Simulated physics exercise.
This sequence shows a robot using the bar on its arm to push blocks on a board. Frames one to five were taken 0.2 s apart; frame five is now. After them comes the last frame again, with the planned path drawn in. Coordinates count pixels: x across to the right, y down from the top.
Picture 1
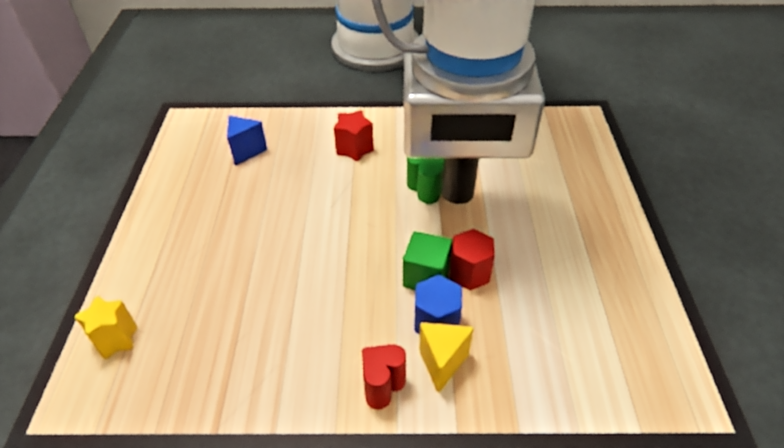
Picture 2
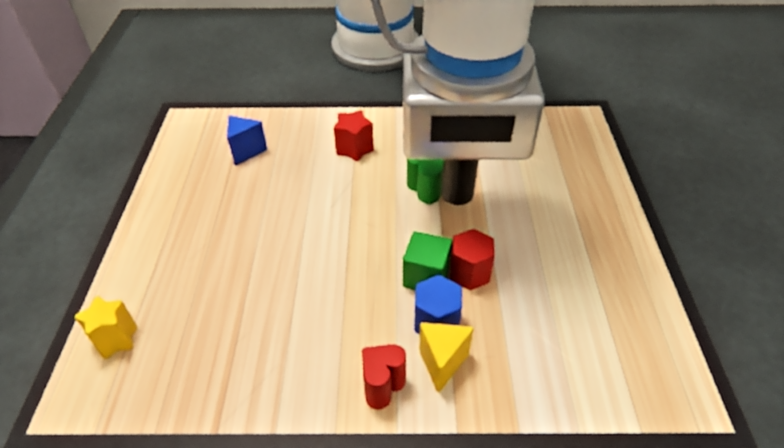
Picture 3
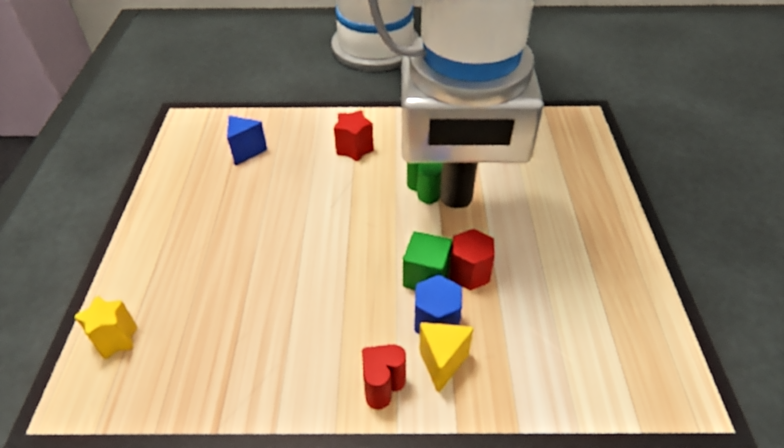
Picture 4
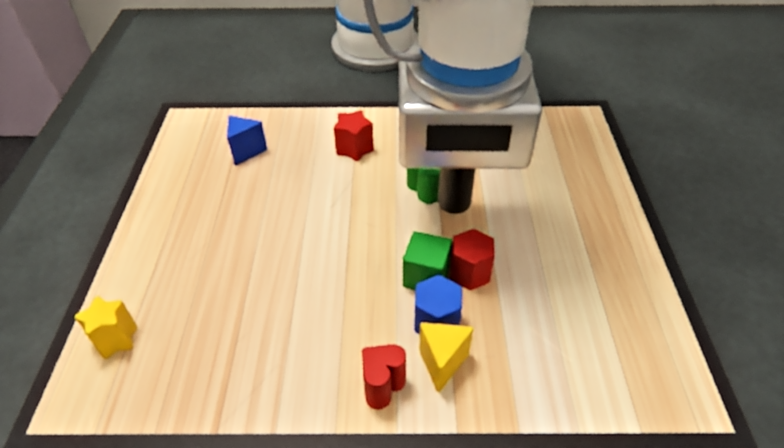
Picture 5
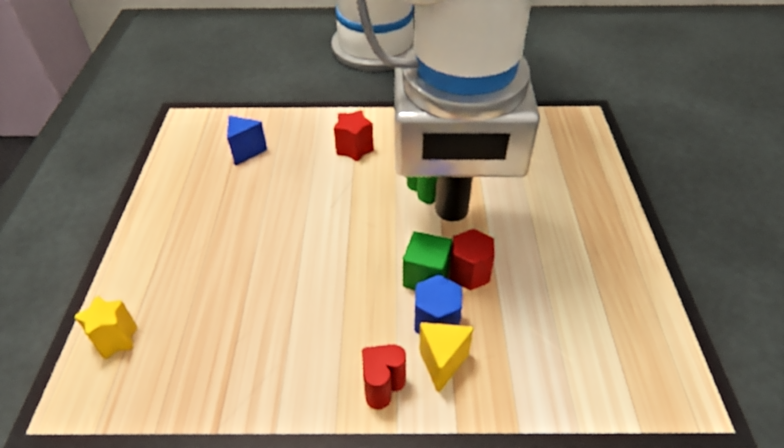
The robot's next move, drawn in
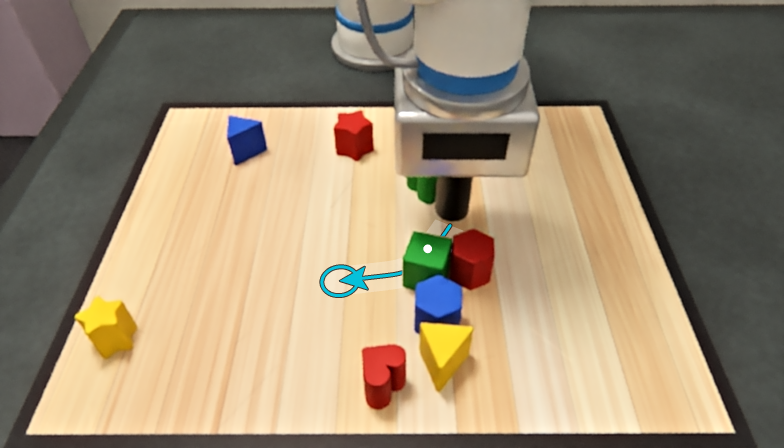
A robot arm with a dark bar stayed almost still above a wooden board of colored blocks, then edged slightly toward the green and red blocks near the middle, while all the blocks stayed put.
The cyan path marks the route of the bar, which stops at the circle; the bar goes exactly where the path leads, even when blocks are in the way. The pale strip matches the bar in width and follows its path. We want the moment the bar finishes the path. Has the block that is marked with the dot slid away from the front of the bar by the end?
Yes
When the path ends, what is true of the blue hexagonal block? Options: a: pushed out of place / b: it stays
That would be a.
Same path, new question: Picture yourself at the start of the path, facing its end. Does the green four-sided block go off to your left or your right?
It shifts to the left.
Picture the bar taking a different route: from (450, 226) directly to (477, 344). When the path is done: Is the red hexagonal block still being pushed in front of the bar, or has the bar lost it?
It is still there in front.
The drawn path runs from (450, 226) by way of (429, 256) and (389, 275) to (340, 281); the dot is on the green four-sided block.
What follows on the original path. One third of the way, bar (429, 241); green four-sided block (424, 258).
Two thirds of the way, bar (388, 260); green four-sided block (416, 276), turned 40° anticlockwise; blue hexagonal block (441, 309); yellow triangular block (447, 347).
At the end, bar (338, 266); green four-sided block (416, 276), turned 40° anticlockwise; blue hexagonal block (441, 309); yellow triangular block (447, 347); red hexagonal block not moved.
